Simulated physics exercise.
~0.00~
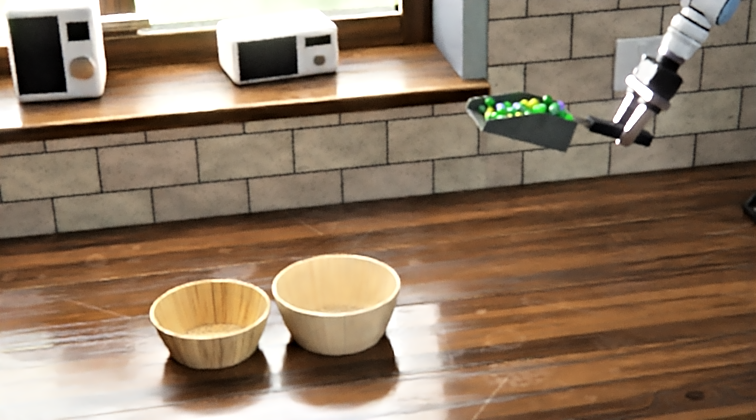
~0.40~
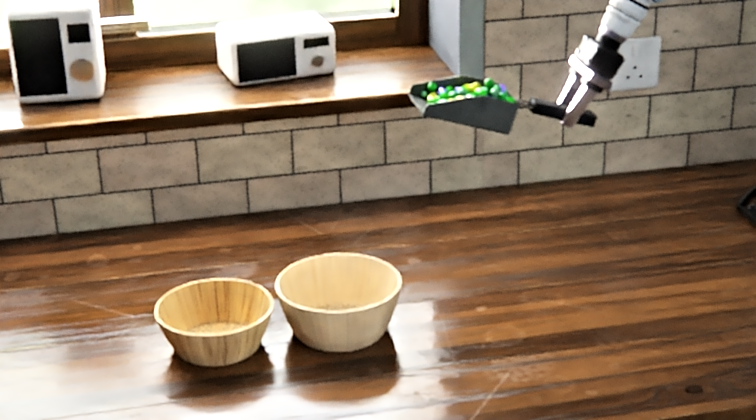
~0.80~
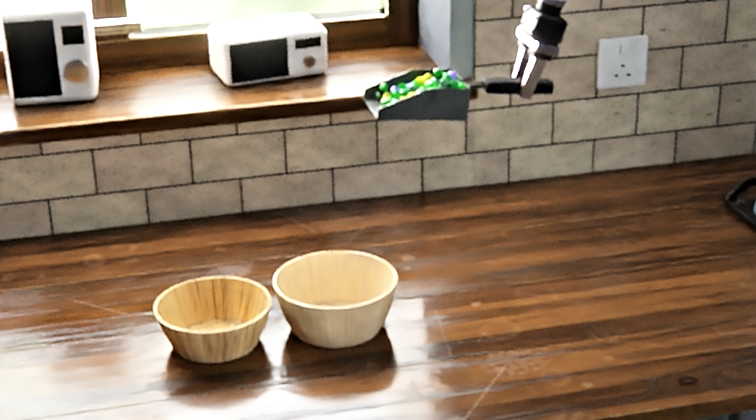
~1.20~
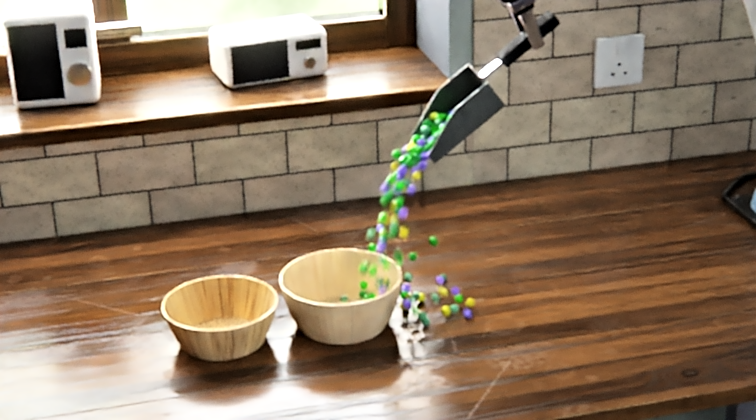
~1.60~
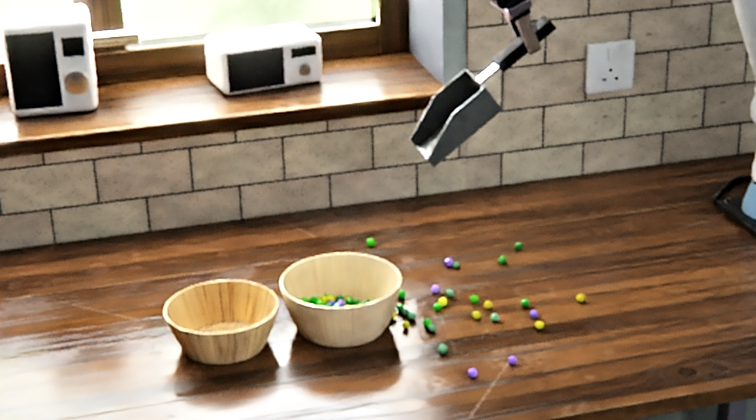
A robotic arm at the upper right holds a dark grey scoop heaped with small round sweets in green, yellow, purple and blue, above a glossy brown wooden counter seen from slightly above. Two pale wooden bowls stand side by side on the counter, with white appliances on the windowsill behind and a brick-tiled wall. The arm carries the scoop left towards the bowls, then tips it steeply forward. The sweets pour down in a stream, many dropping into the right bowl while others hit the counter beside it. Finally the scoop hangs tilted and empty, the left bowl stays empty, and stray sweets lie scattered mostly to the right.
